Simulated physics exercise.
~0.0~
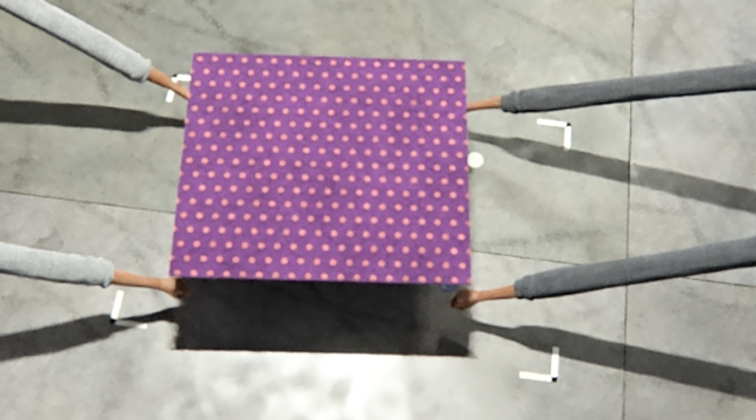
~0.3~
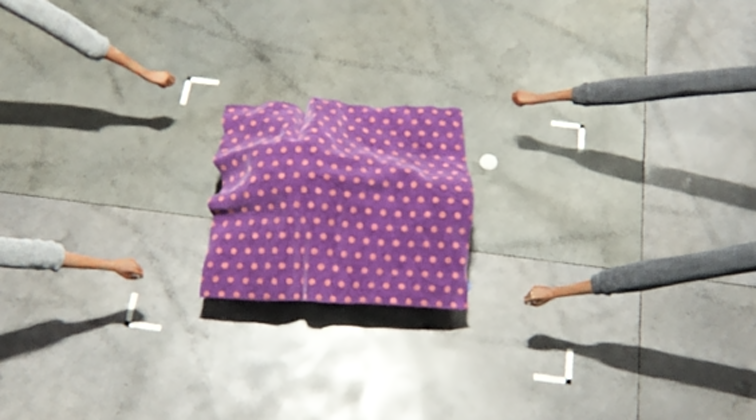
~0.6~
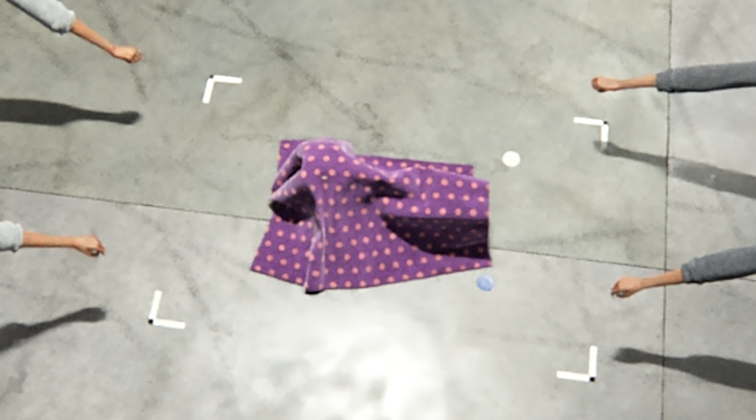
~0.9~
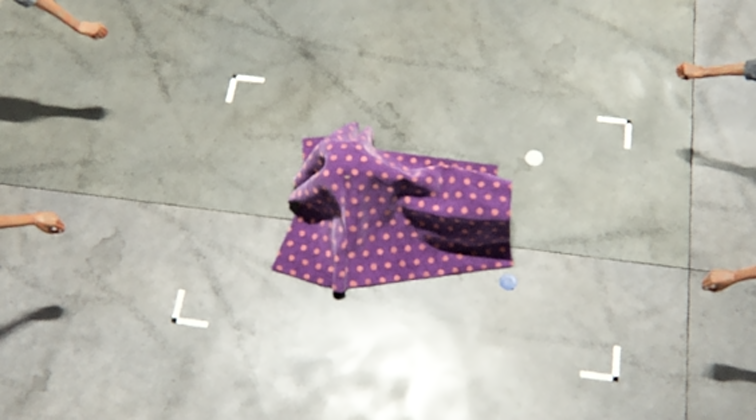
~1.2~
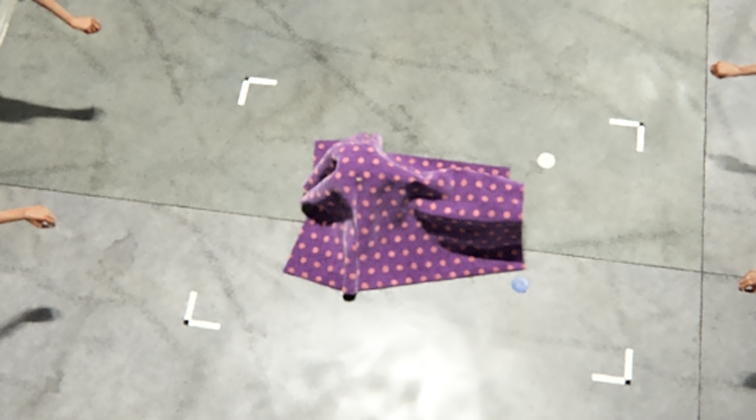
Four hands, two on the left and two on the right, stretch a purple cloth with pink dots level above a grey concrete floor, seen from overhead. White corner marks lie around it, and a small white disc sits near its right edge. The hands let go and draw back towards the sides as the cloth drops, rippling and crumpling. It settles over hidden things in an uneven heap, with a raised hump at left and a dark fold at right. The view shifts slightly left, and the white disc and a blue disc remain uncovered to the right.
